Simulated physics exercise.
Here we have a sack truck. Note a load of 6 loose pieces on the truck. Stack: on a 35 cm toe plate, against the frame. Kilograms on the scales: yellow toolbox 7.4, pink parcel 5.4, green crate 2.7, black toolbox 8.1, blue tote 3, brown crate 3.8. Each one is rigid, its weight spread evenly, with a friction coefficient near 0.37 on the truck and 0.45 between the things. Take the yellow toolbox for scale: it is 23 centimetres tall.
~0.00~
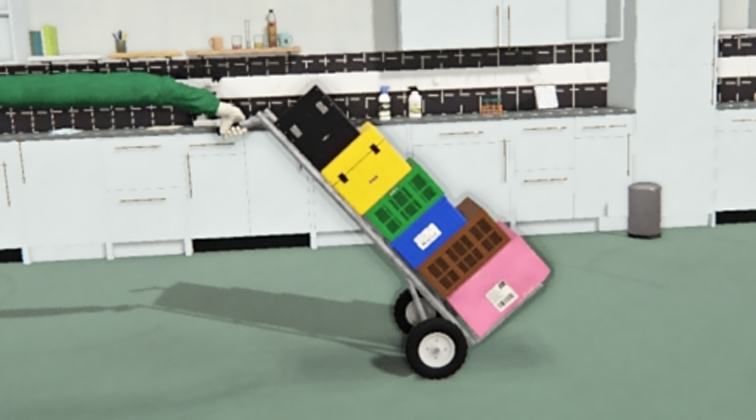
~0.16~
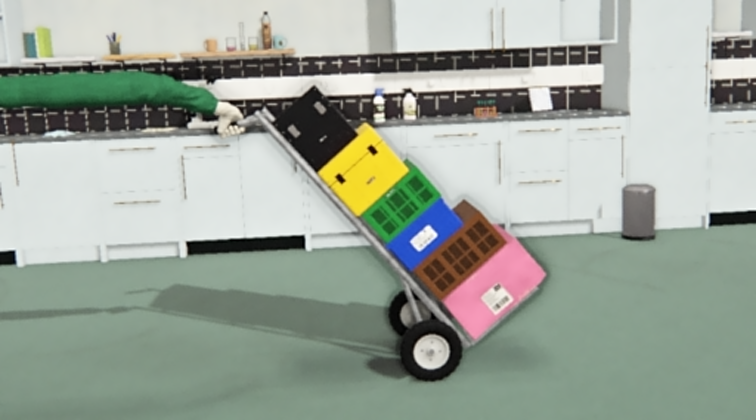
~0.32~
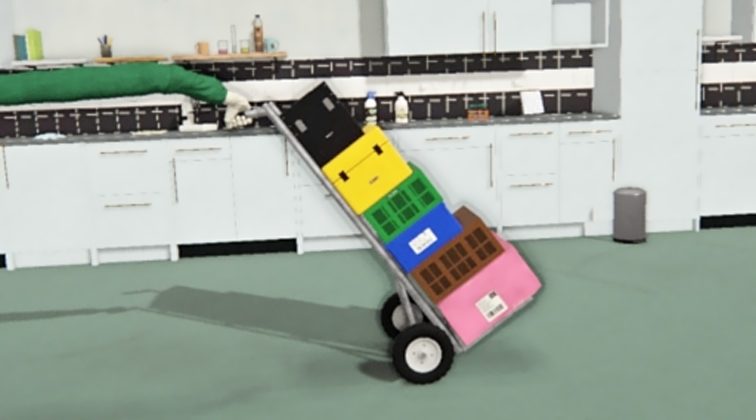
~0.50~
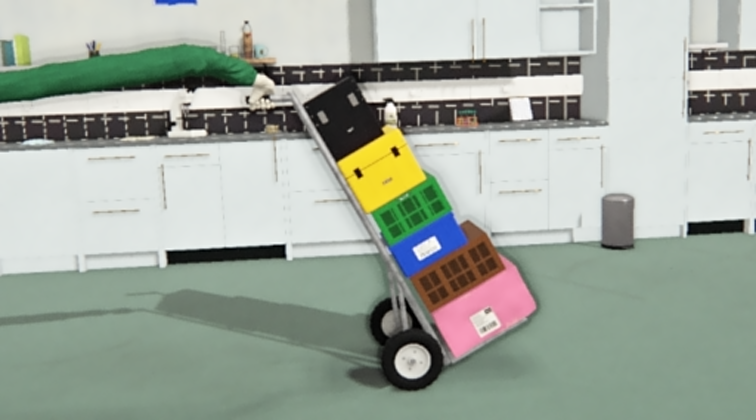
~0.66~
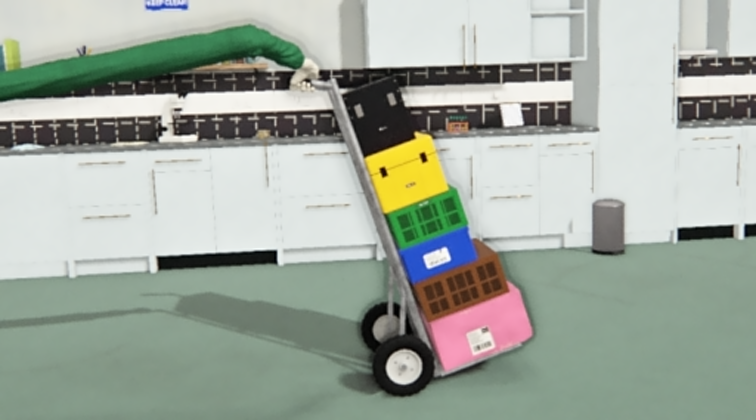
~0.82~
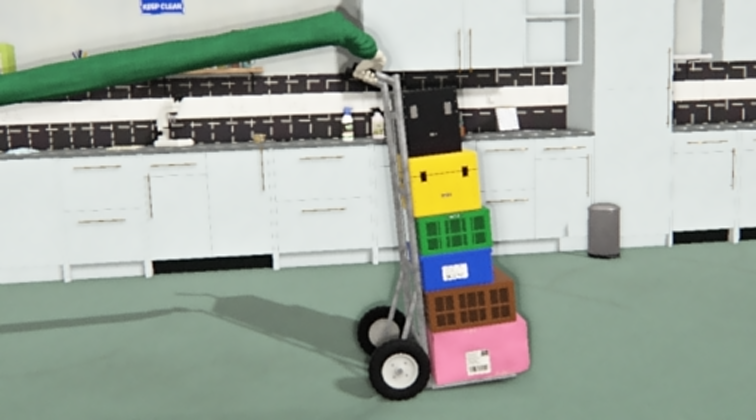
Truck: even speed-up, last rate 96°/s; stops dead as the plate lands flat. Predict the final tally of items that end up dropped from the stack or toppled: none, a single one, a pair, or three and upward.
The load sheds over two items.
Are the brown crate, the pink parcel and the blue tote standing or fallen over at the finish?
Here's how it ends: The brown crate never goes down, the pink parcel never goes down, and the blue tote comes down.
Around 1.02 s, truck upright; yellow toolbox tipped 8° against what carries it near (478, 178); pink parcel tipped 8° against what carries it near (475, 341); black toolbox tipped 8° against what carries it.
Around 1.42 s, truck upright; yellow toolbox tipped 38° against what carries it near (518, 181); black toolbox tipped 38° against what carries it; green crate tipped 38° against what carries it.
Around 1.72 s, truck upright; yellow toolbox, green crate and black toolbox now dropped from the stack; blue tote on its side; brown crate shifted 2 cm.
Around 1.92 s, truck upright; blue tote on its side; brown crate shifted 2 cm.
Finally (3.0 s), dropped from the stack, yellow toolbox, green crate, black toolbox and blue tote; the other 2 still in place (within 10 cm). In the last view, yellow toolbox near (604, 332), pink parcel near (469, 346).
